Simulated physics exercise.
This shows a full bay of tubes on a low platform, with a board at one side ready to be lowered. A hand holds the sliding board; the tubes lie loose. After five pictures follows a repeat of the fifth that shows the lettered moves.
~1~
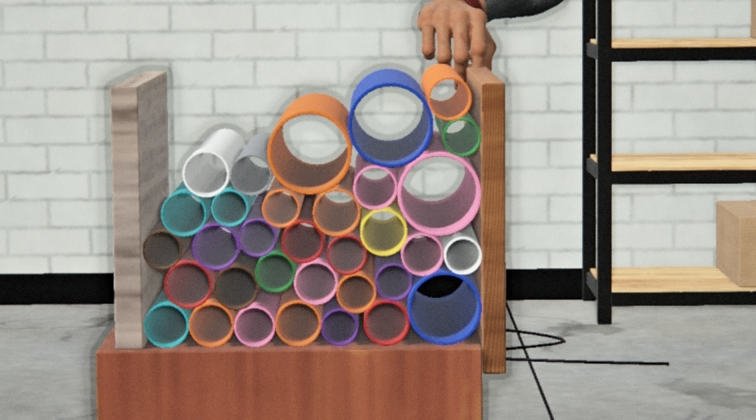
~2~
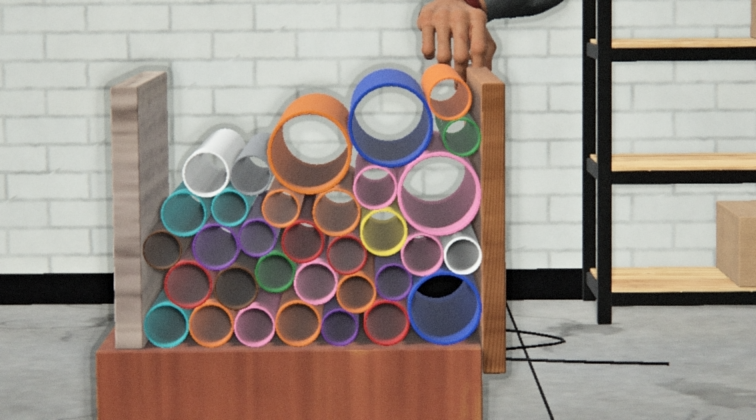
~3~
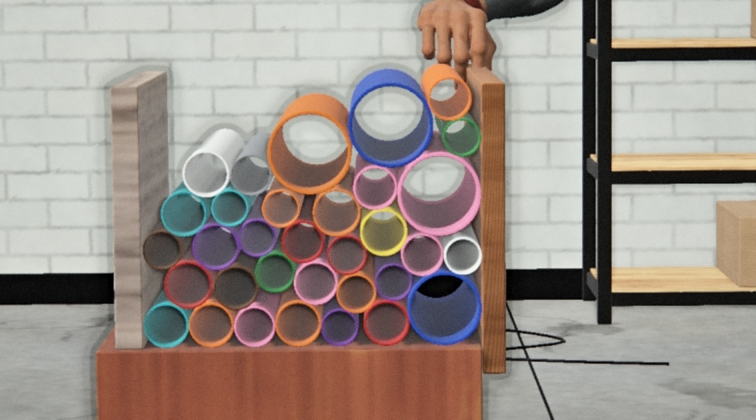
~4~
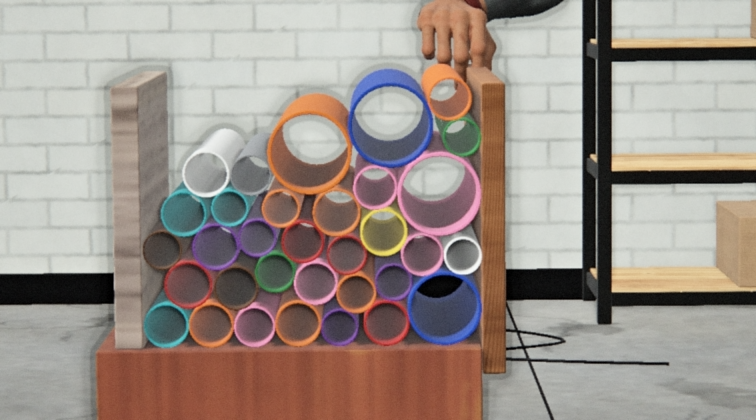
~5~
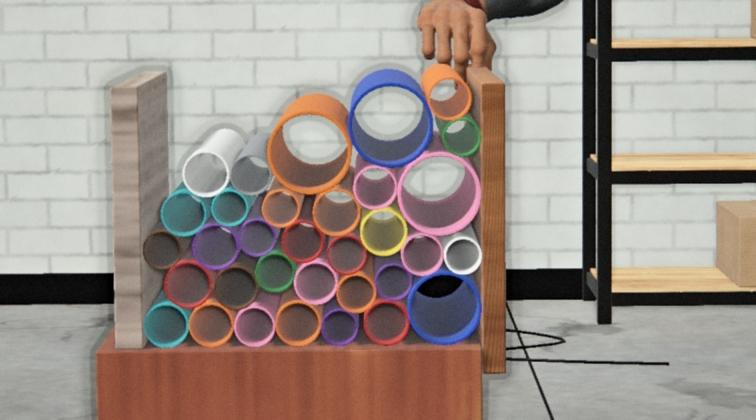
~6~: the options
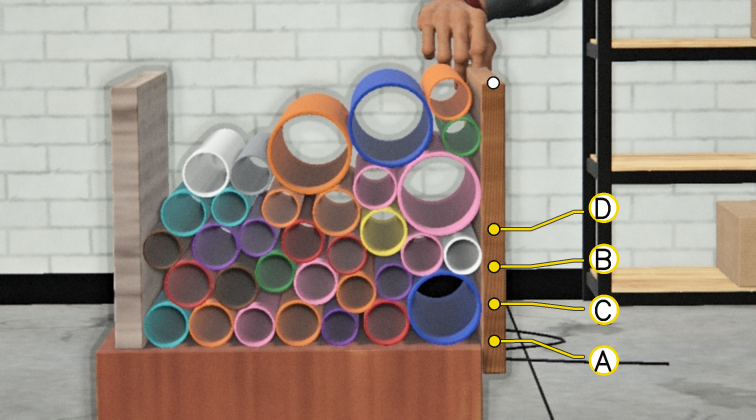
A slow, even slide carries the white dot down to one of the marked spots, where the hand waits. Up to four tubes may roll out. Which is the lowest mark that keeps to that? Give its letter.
Down to B.
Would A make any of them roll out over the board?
Yes, at A.
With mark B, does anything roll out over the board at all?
At B: Yes.
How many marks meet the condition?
Two of them.
On the marked copy, A at (494, 341); B at (494, 267); C at (494, 304); D at (494, 229); the white dot at (493, 83).
With B. Early on, top of the board (482, 167).
Further on, top of the board (482, 262).
At the end, top of the board (482, 266), two out over the board.
As for the rest, A more than four out over the board; C five out over the board; D two out over the board.
